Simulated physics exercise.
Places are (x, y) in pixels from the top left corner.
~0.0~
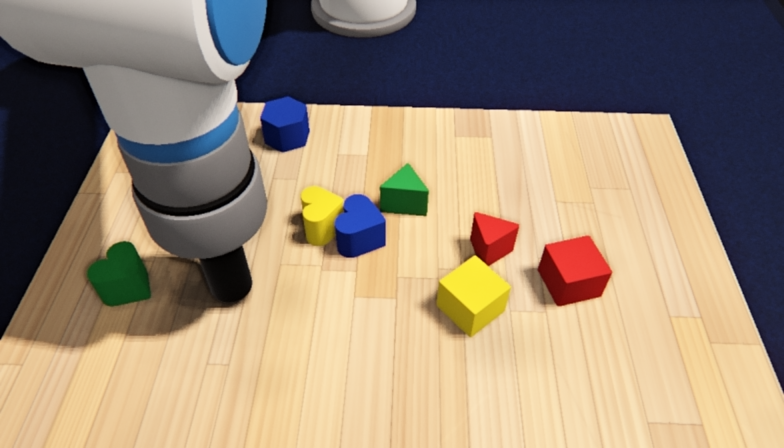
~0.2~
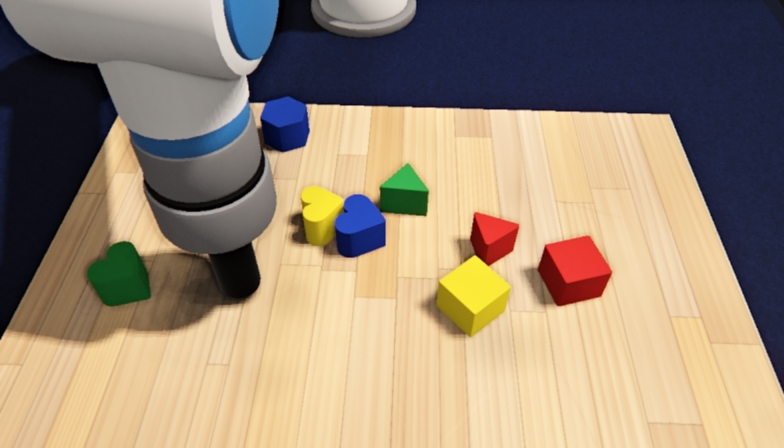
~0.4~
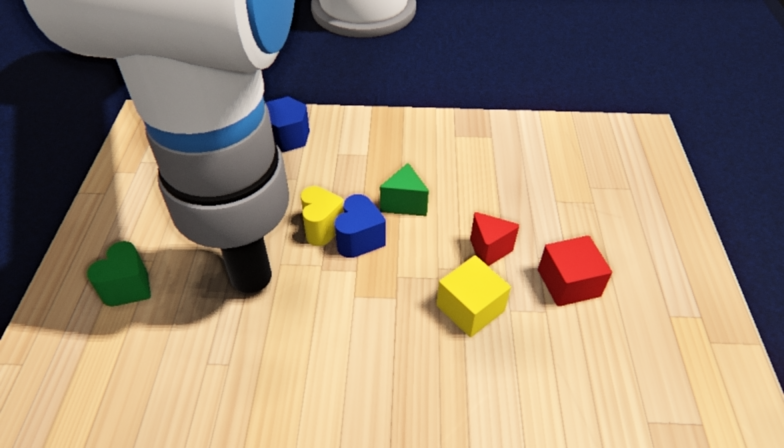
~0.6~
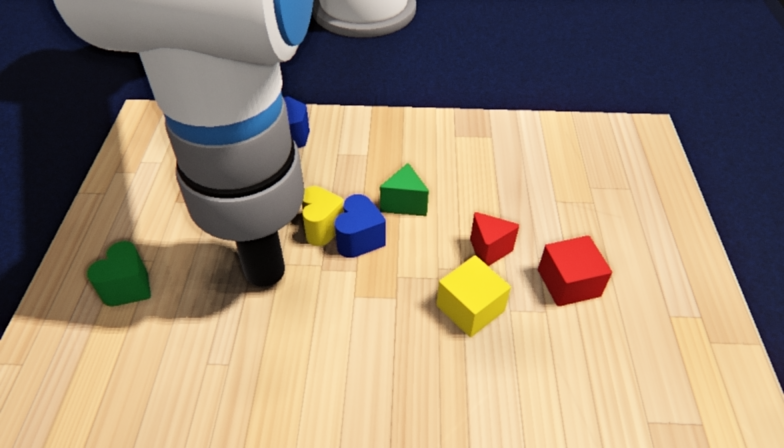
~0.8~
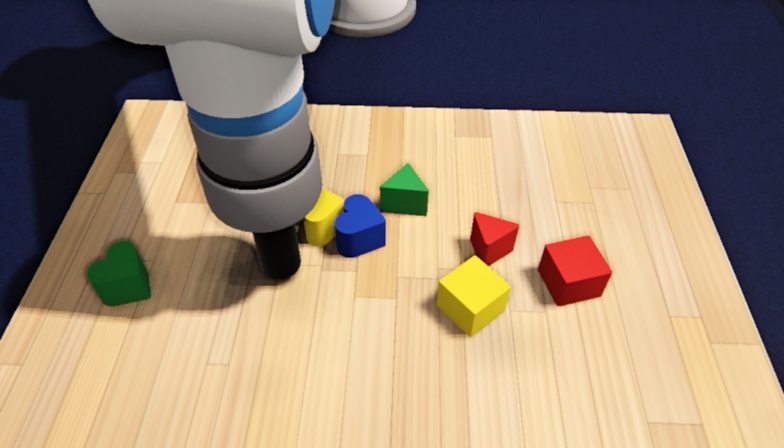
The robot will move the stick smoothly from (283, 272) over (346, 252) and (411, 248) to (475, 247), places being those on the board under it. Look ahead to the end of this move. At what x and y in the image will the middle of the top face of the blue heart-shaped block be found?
I think it will end close to (426, 194).
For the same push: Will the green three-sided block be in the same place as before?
No - that is not the case.
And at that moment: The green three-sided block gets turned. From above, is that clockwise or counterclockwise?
Looking down: Anticlockwise.
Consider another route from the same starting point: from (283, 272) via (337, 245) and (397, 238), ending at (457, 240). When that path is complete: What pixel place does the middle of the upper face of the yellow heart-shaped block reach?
Its top face will be centred at roughly (333, 187).
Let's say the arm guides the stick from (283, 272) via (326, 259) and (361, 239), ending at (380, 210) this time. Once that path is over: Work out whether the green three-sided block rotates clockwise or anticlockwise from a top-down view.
It spins with the clock.
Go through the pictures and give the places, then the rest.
The first picture shows stick's lower end at (233, 287); yellow heart-shaped block at (319, 202); blue heart-shaped block at (359, 214); green three-sided block at (406, 179); red three-sided block at (494, 226).
The second picture shows stick at (241, 284); blocks still.
The third picture shows stick at (252, 279); blocks still.
The fourth picture shows stick at (266, 272); blocks still.
The fifth picture shows stick at (282, 265); yellow heart-shaped block at (319, 202); blue heart-shaped block at (359, 214); green three-sided block at (406, 179); red three-sided block at (494, 226).
What follows on the original path. One third of the way, stick at (346, 245); yellow heart-shaped block at (326, 196), turned 30° anticlockwise; blue heart-shaped block at (380, 203), turned 15° anticlockwise.
Two thirds of the way, stick at (412, 241); yellow heart-shaped block at (326, 196), turned 30° anticlockwise; blue heart-shaped block at (416, 194), turned 85° anticlockwise; green three-sided block at (409, 168), turned 20° anticlockwise.
At the end, stick at (477, 241); yellow heart-shaped block at (326, 196), turned 30° anticlockwise; blue heart-shaped block at (426, 194), turned 110° anticlockwise; green three-sided block at (409, 167), turned 20° anticlockwise; red three-sided block at (515, 229), turned 20° clockwise.
